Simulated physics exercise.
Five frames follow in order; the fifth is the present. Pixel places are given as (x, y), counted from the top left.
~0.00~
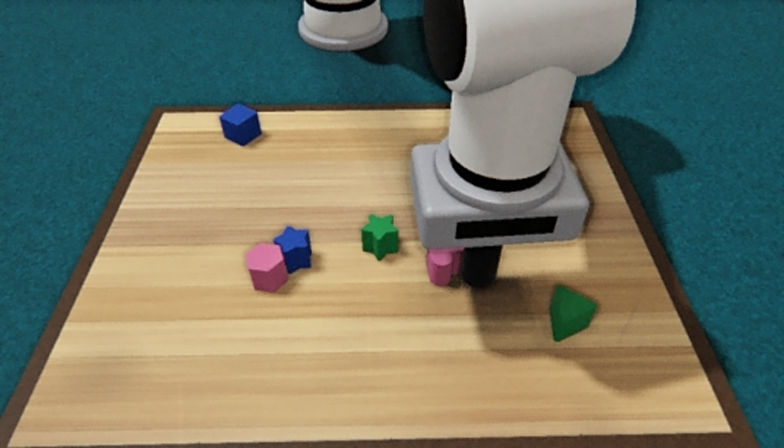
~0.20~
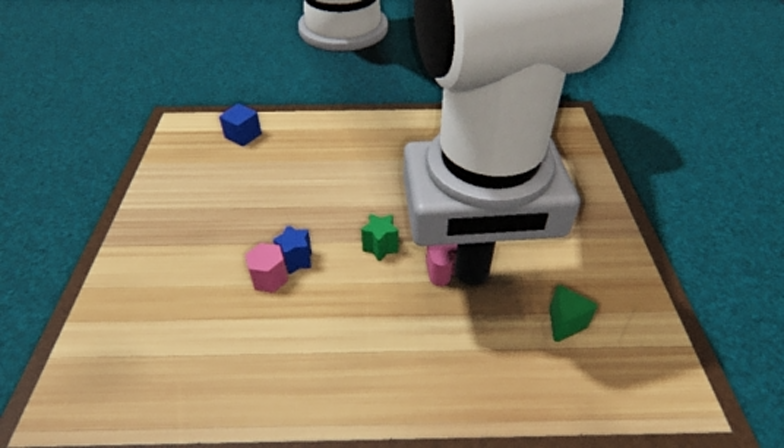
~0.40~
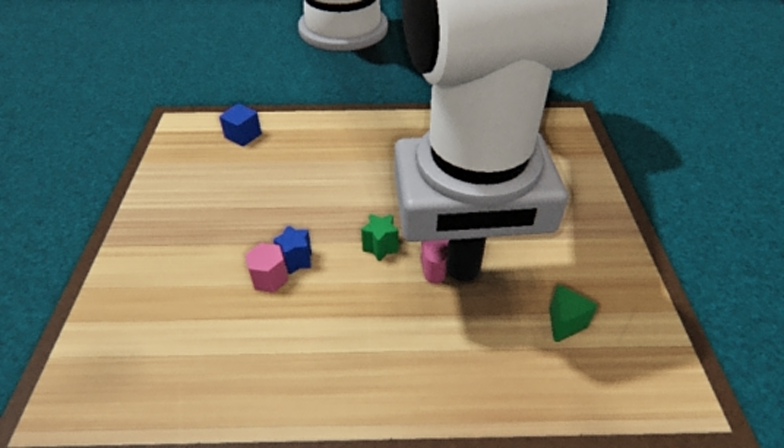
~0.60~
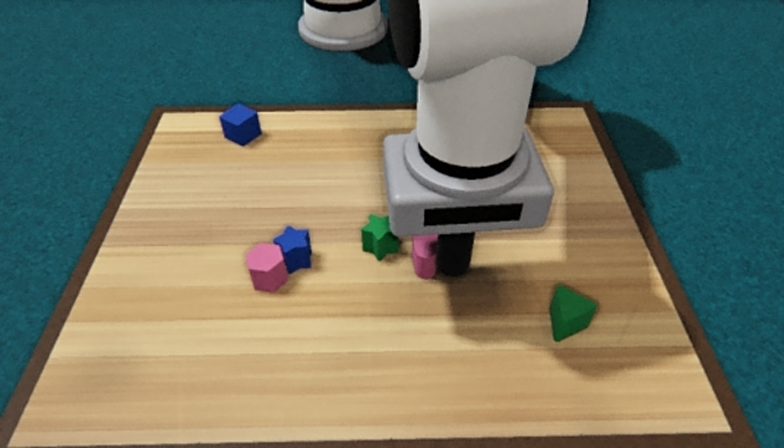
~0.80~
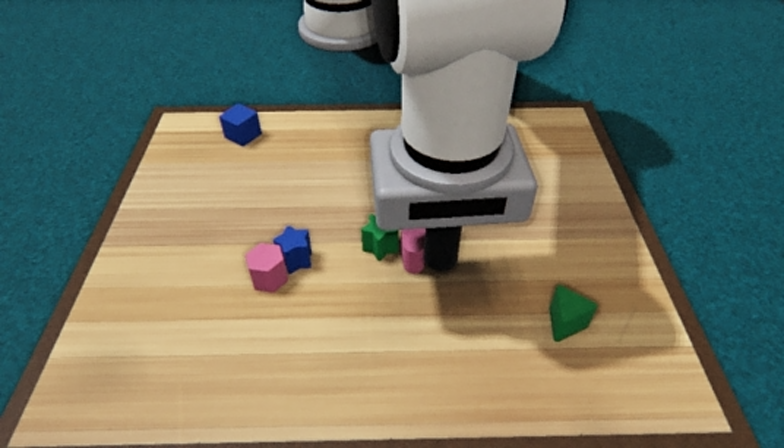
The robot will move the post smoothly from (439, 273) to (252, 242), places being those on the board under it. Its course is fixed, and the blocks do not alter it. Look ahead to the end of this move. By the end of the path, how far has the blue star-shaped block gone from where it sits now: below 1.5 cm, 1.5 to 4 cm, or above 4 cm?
Travel: Beyond 4 cm.
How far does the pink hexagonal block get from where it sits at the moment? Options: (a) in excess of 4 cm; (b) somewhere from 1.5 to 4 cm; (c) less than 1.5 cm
Answer: B.
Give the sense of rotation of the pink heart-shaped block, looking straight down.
Viewed from the top, it goes clockwise.
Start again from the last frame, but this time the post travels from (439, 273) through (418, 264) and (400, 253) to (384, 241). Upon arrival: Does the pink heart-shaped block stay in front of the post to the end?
I'd say yes.
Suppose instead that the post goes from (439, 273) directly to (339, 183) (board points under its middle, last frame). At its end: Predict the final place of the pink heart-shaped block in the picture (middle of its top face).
The middle of the upper face of the pink heart-shaped block will lie at about (318, 151) in the picture.
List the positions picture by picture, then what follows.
In the first picture, post tip (478, 275); block tops, pink hexagonal block (264, 256); blue star-shaped block (292, 238); green star-shaped block (380, 225); pink heart-shaped block partly hidden.
In the second picture, post (472, 272); blocks unchanged.
In the third picture, post (463, 268); pink heart-shaped block (439, 246).
In the fourth picture, post (453, 264); pink heart-shaped block (429, 242).
In the fifth picture, post (441, 259); pink hexagonal block (264, 256); blue star-shaped block (292, 238); green star-shaped block partly hidden; pink heart-shaped block (418, 236).
What follows on the original path. One third of the way, post (374, 247); green star-shaped block (358, 214), turned 35° anticlockwise; pink heart-shaped block (389, 220), turned 65° clockwise.
Two thirds of the way, post (310, 237); pink hexagonal block (257, 258), turned 15° anticlockwise; blue star-shaped block (278, 236), turned 15° anticlockwise; green star-shaped block (356, 213), turned 25° anticlockwise; pink heart-shaped block (389, 220), turned 65° clockwise.
At the end, post (248, 227); pink hexagonal block (240, 264), turned 65° anticlockwise; blue star-shaped block (221, 242), turned 85° anticlockwise; green star-shaped block (356, 213), turned 25° anticlockwise; pink heart-shaped block (389, 220), turned 65° clockwise.
